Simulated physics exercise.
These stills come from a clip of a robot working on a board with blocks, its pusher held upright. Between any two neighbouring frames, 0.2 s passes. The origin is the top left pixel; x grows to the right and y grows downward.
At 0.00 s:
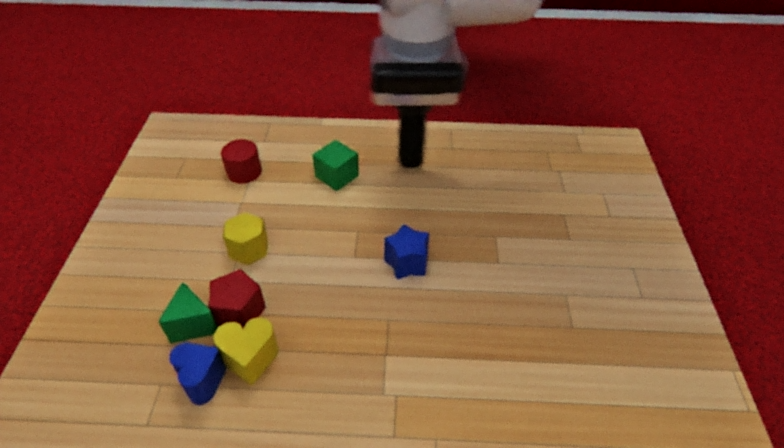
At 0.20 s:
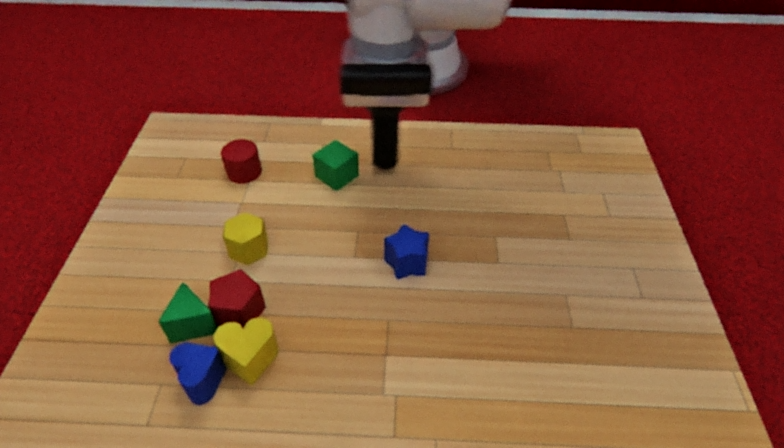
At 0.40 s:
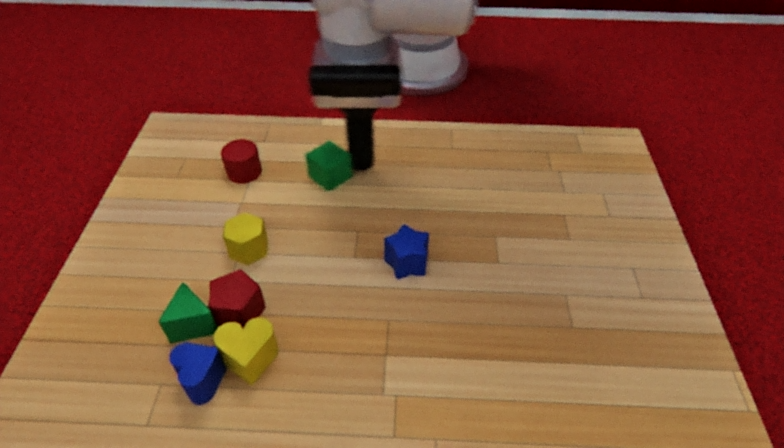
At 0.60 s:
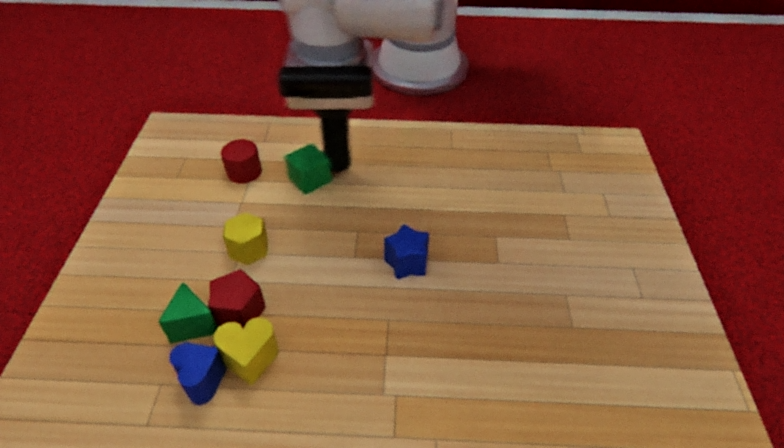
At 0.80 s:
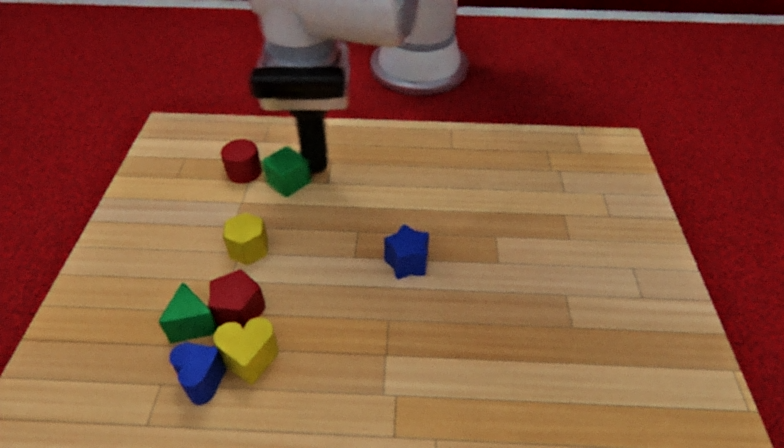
On a wooden board, a robot arm moving left and pushing a green block leftward close to a red round block.
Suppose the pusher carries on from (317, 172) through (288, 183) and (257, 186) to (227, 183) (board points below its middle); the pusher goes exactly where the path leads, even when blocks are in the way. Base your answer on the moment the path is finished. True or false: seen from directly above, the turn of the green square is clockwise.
The claim does not hold.
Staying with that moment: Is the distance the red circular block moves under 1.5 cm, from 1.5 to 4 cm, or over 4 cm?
1.5-4 cm.
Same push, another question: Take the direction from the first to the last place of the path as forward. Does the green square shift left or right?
My answer: Left.
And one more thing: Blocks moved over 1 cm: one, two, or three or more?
Answer: 2.
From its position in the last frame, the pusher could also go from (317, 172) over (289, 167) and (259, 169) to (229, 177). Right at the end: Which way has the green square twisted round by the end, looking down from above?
Anticlockwise, looking down.
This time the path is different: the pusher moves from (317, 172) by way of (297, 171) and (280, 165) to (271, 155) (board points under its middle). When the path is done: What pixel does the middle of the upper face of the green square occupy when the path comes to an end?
About (264, 163).
What follows on the original path. One third of the way, pusher (286, 176); green square (252, 169).
Two thirds of the way, pusher (254, 179); red circular block (235, 148); green square (223, 178).
At the end, pusher (224, 176); red circular block (221, 140); yellow hexagonal block still; green square (208, 181), turned 30° anticlockwise.
